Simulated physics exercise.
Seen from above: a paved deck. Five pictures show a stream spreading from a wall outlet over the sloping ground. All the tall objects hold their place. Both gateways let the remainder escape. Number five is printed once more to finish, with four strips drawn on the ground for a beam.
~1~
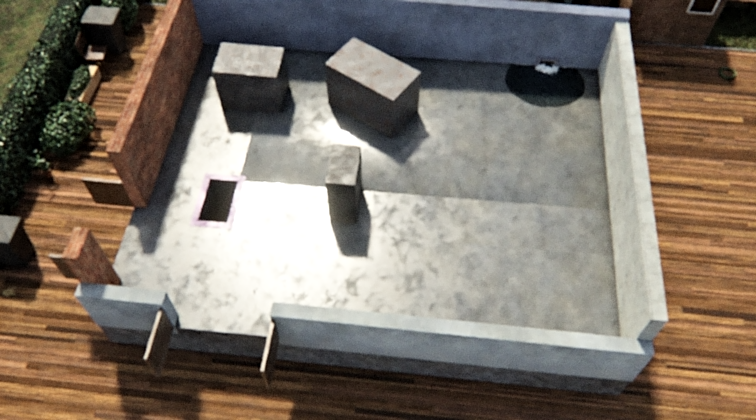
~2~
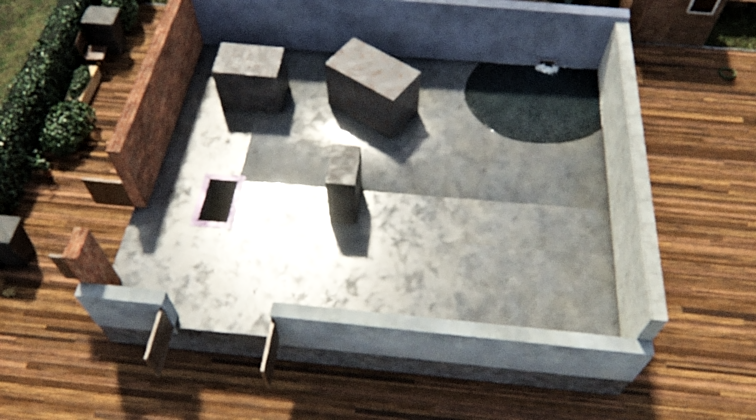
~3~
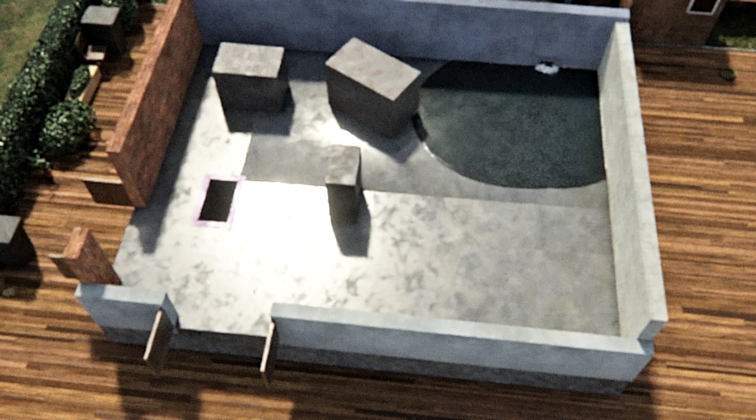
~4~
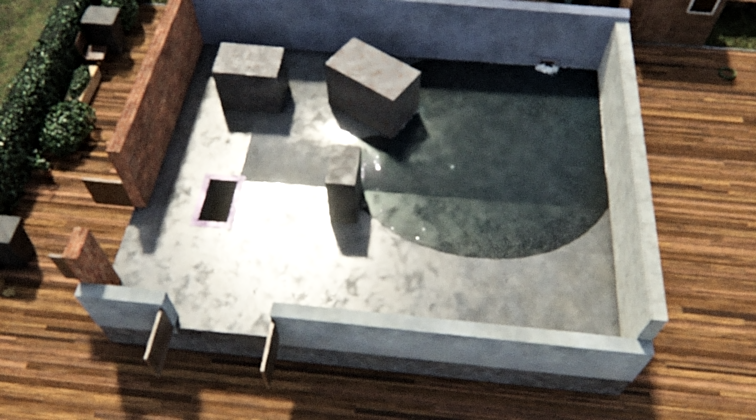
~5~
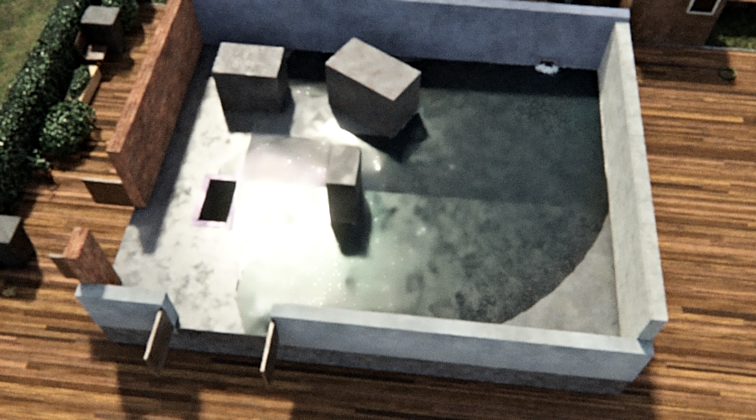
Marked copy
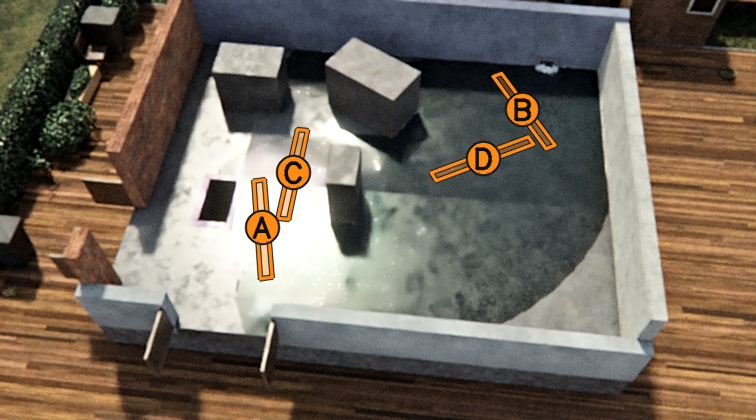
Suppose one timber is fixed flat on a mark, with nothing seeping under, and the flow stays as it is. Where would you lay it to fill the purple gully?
The best position is D.
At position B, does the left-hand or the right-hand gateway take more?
The left gate.
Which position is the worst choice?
That would be C.
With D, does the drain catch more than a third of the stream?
No, it does not.
On the marked copy, A from (259, 180) to (266, 277); B from (497, 75) to (550, 147); C from (283, 218) to (302, 130); D from (433, 176) to (530, 140).
With A, about 6 % of the stream goes into the purple gully, about 93 % out by the gates.
With B, about 6 % of the stream goes into the purple gully, about 94 % out by the gates.
With C, about 3 % of the stream goes into the purple gully, about 97 % out by the gates.
With D, about 18 % of the stream goes into the purple gully, about 82 % out by the gates.
